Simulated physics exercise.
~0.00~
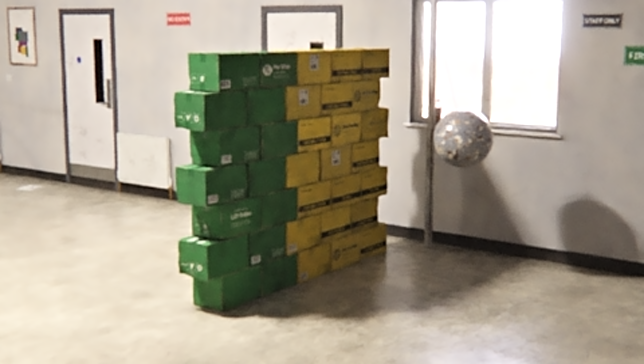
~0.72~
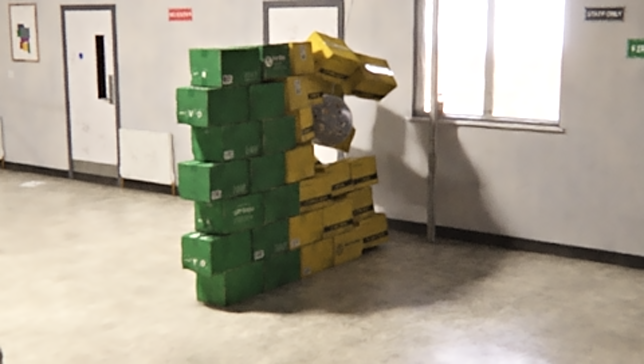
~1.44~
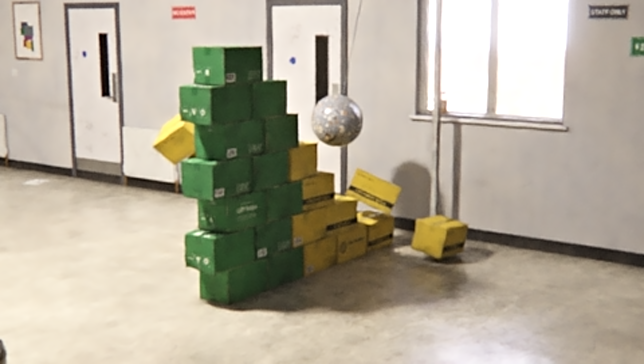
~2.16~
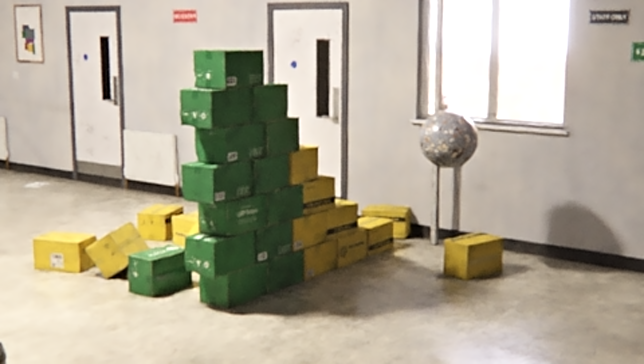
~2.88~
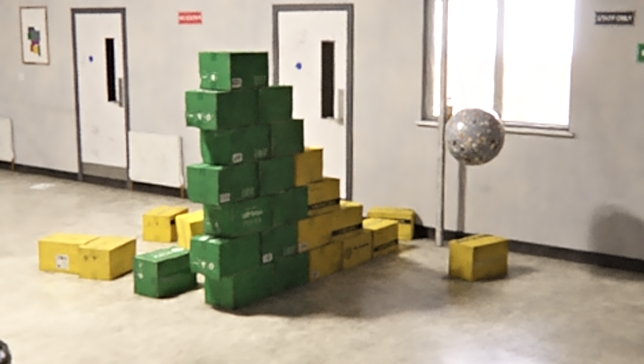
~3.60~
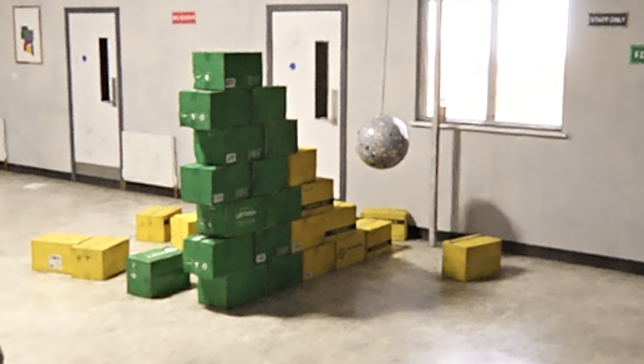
Stone ball on a line swinging left into a carton wall, toppling most yellow cartons while a stepped green stack stays standing.
